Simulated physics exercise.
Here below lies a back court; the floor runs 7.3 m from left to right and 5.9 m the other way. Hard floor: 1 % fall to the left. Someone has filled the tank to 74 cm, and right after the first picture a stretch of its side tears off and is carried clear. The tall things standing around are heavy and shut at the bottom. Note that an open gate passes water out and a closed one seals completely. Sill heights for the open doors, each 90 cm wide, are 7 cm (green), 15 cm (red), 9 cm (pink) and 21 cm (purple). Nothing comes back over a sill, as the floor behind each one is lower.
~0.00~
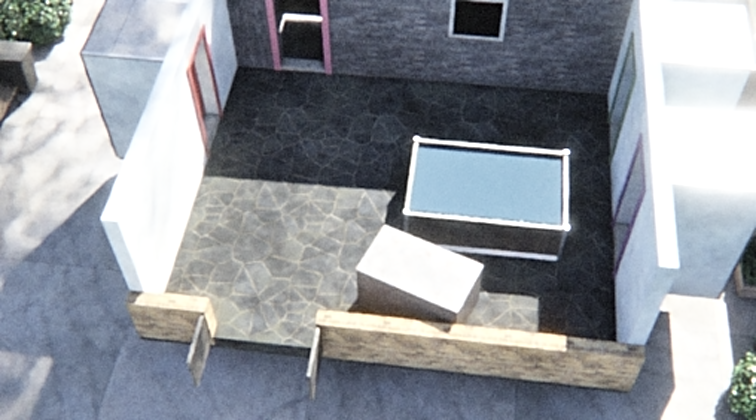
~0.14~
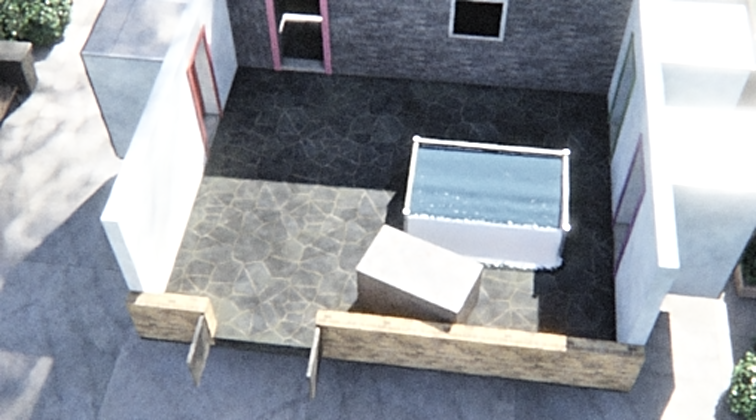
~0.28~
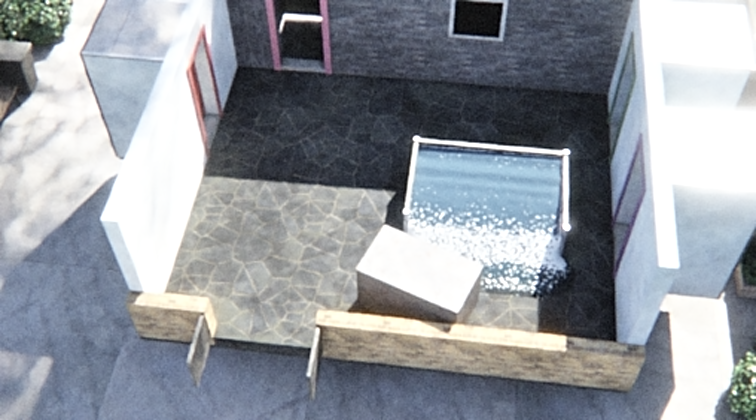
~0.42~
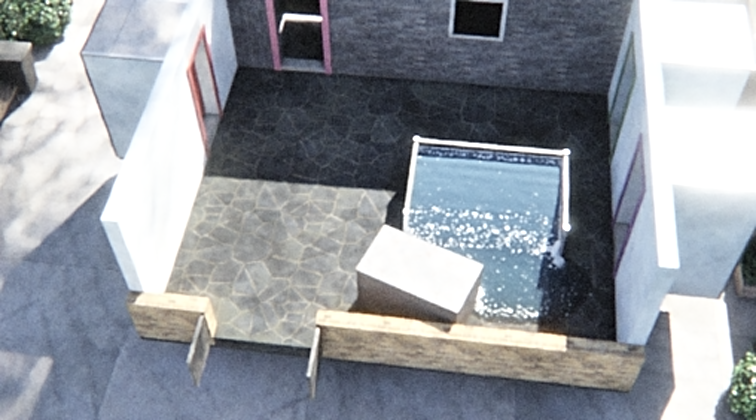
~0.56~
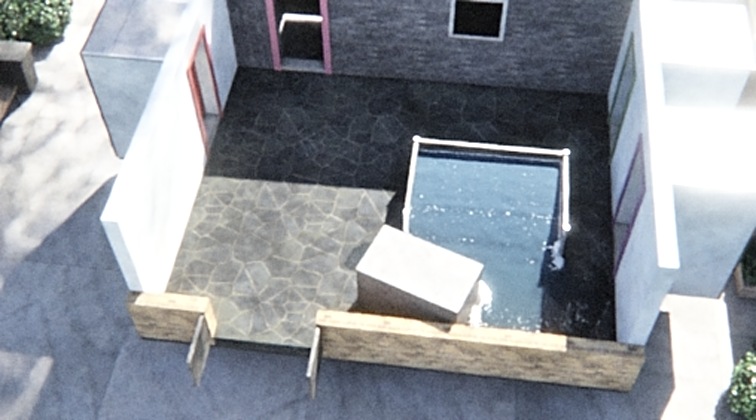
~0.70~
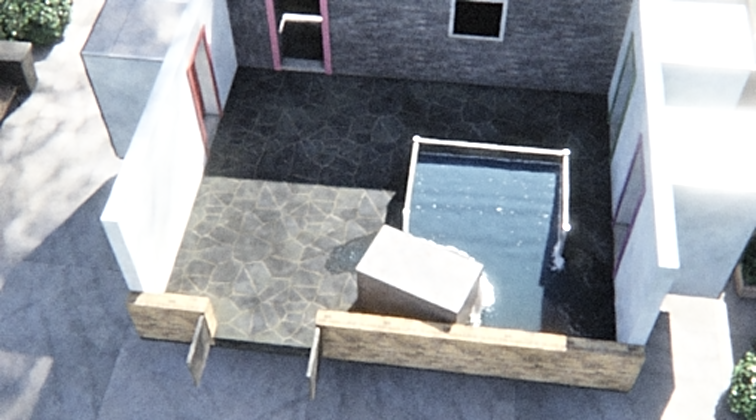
To begin with, a rectangular tank of still water stands in a walled stone-paved court, behind a pale block. Its near side gives way and water pours out in a white, foaming sheet, then spreads toward the low front wall and around the block, while the level in the tank drops.
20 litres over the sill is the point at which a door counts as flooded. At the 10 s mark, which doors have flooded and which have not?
The green door has not; the red door has not; the pink door has not; the purple door has not.
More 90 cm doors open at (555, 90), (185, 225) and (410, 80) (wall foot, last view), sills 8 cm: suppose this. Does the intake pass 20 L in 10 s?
More, less, less.
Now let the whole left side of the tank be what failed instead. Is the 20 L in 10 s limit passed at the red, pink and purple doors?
So red ends up past the limit, pink past the limit, purple short of it.
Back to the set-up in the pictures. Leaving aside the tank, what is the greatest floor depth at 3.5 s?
Up to near 34 cm.
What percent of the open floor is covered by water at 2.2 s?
Covered: Roughly 45 %.
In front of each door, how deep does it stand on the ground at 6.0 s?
In centimetres - green: 6, red: 3, pink: 6, purple: 10.
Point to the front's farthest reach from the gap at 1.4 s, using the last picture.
About (271, 263) in the last view.
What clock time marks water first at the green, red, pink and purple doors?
Green = 2.8 s, red = 2.6 s, pink = 4.5 s, purple = 1.2 s.
After 1.4 s water covers 25 % of the floor and is deepest (70 cm) near (612, 365); green door not reached, red door not reached, pink door not reached, purple door 2 cm at the sill, 0 L in.
After 2.2 s water covers 45 % of the floor and is deepest (50 cm) near (601, 364); green door not reached, red door not reached, pink door not reached, purple door 18 cm at the sill, 0 L in.
After 3.5 s water covers 55 % of the floor and is deepest (34 cm) near (460, 339); green door 5 cm at the sill, 0 L in, red door 6 cm at the sill, 0 L in, pink door not reached, purple door 19 cm at the sill, 1 L in.
After 6.0 s water covers 85 % of the floor and is deepest (22 cm) near (401, 266); green door 6 cm at the sill, 0 L in, red door 3 cm at the sill, 0 L in, pink door 6 cm at the sill, 0 L in, purple door 10 cm at the sill, 1 L in.
After 10.0 s water covers 90 % of the floor and is deepest (18 cm) near (476, 292); green door 5 cm at the sill, 1 L in, red door 12 cm at the sill, 2 L in, pink door 9 cm at the sill, 2 L in, purple door 9 cm at the sill, 1 L in.
